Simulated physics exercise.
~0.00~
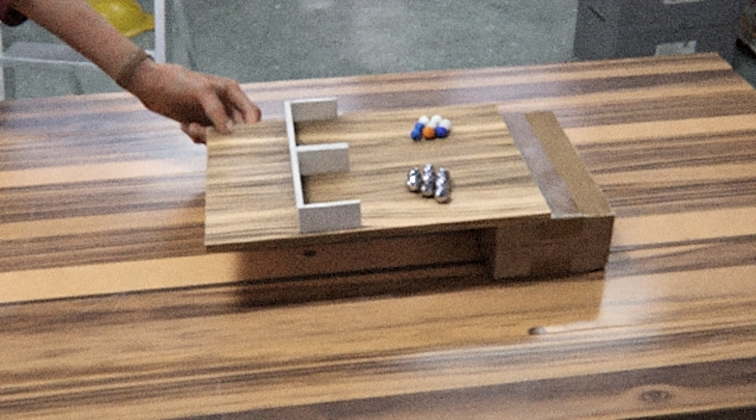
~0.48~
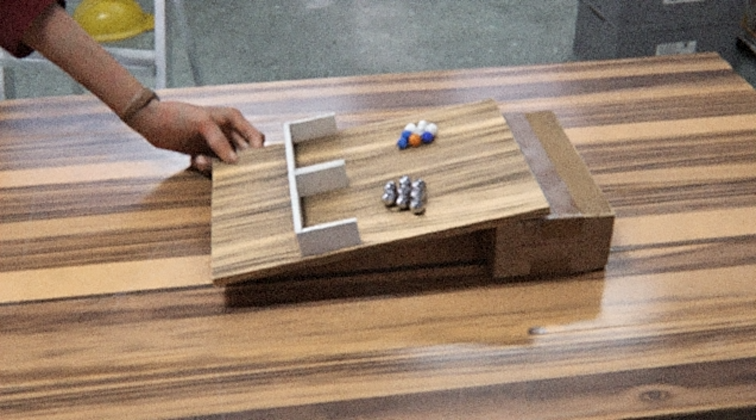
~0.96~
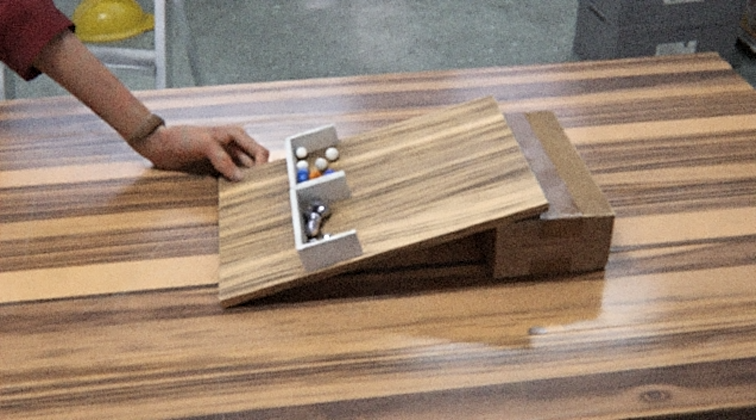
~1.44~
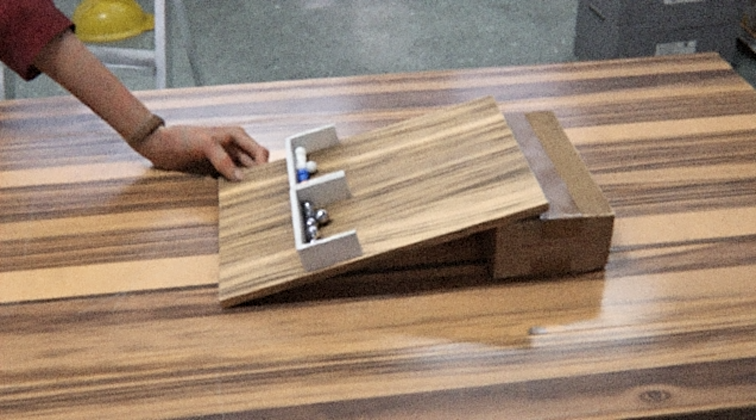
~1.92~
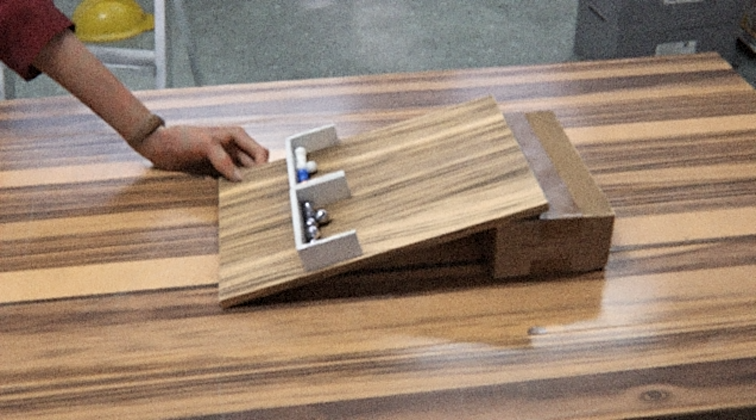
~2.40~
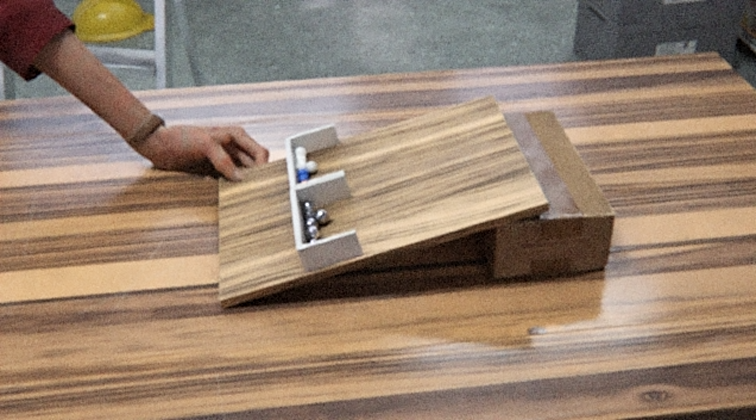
The clip opens on a hand holding up the left end of a wood-grain board whose right side rests on a cardboard box, with a white divided barrier near the held end. Two small heaps sit upslope, shiny metallic balls in front and white, blue and orange balls behind. The hand lowers the left end, and as the board tilts, both groups begin moving down towards the barrier. The held end reaches the table, and both groups arrive in their separate compartments. They shift slightly and settle, ending gathered behind the barrier while the hand stays at the board's edge.
